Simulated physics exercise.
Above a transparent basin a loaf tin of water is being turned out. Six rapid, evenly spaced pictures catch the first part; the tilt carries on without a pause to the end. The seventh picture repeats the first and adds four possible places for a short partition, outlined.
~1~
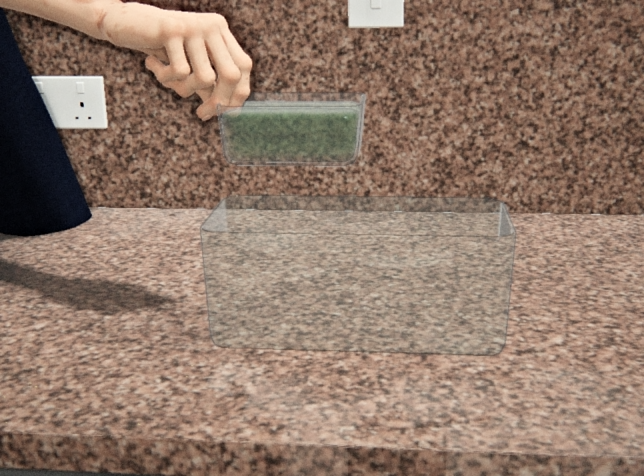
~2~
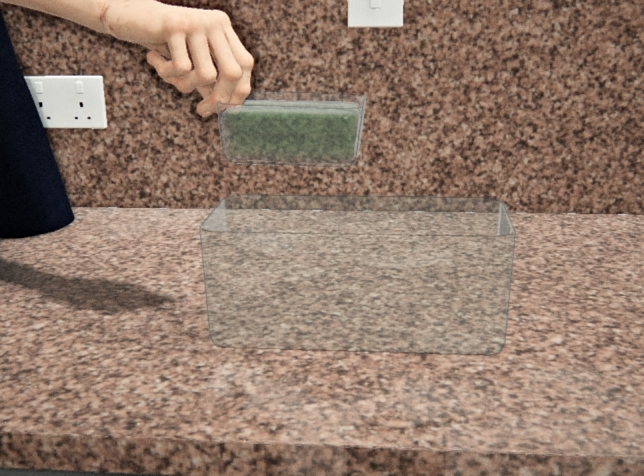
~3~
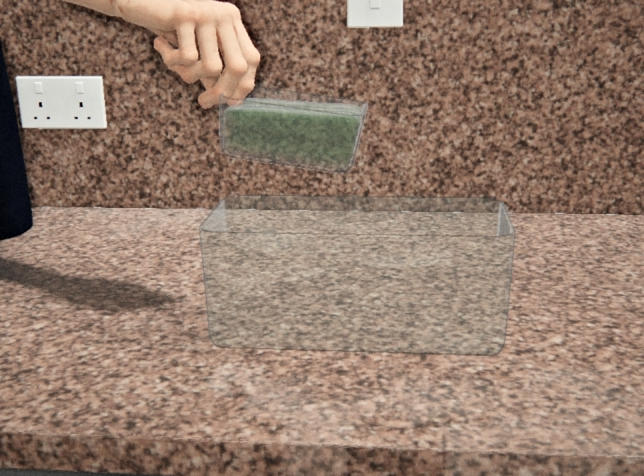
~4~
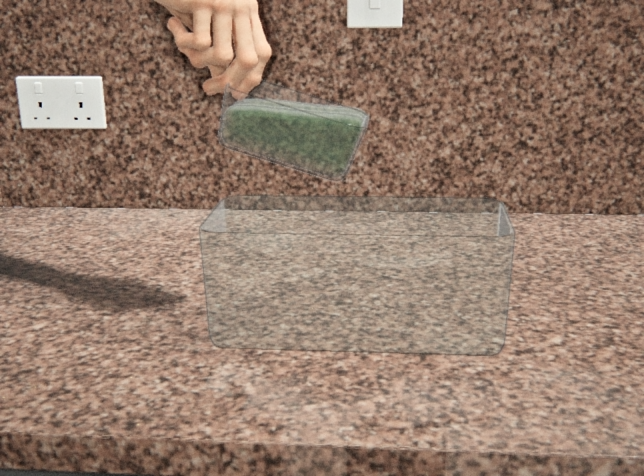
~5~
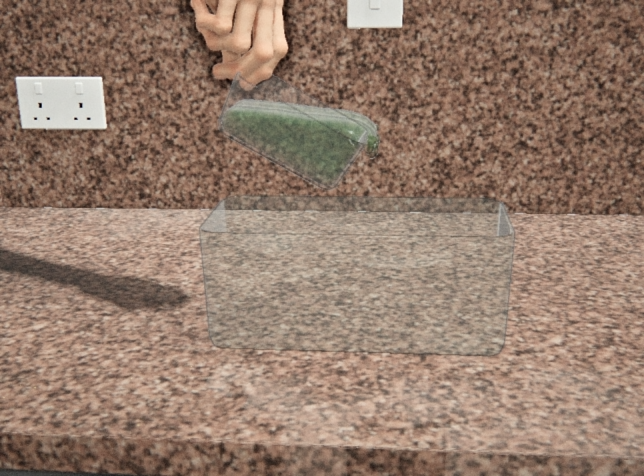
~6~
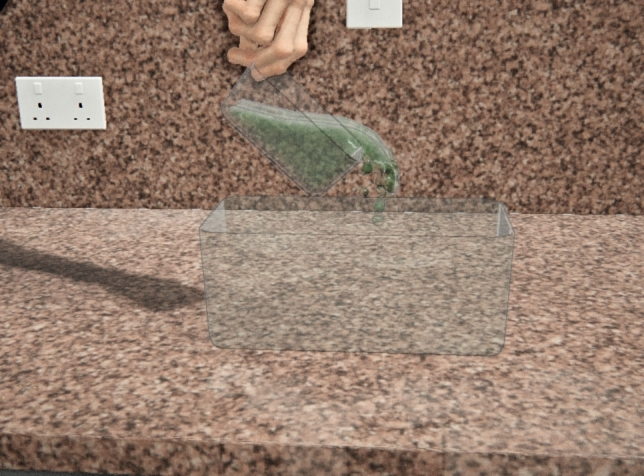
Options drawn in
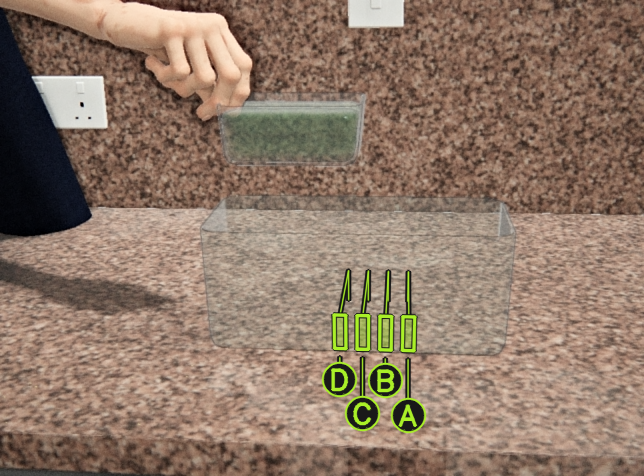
The video shows a hand holding a small clear tin of green-tinted water above a larger transparent basin on a speckled counter, then tilting it rightward until the water pours over its lip in a short stream.
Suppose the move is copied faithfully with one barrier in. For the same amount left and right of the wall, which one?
A beats the others.
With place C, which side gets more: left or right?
The right side.
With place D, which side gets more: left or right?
The right side.
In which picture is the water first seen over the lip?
In picture 4.
On the marked copy, A at (408, 359); B at (385, 358); C at (362, 357); D at (339, 357).
With A, about 49 % ends left of the wall and 50 % right of it.
With B, about 30 % ends left of the wall and 69 % right of it.
With C, about 21 % ends left of the wall and 78 % right of it.
With D, about 16 % ends left of the wall and 83 % right of it.
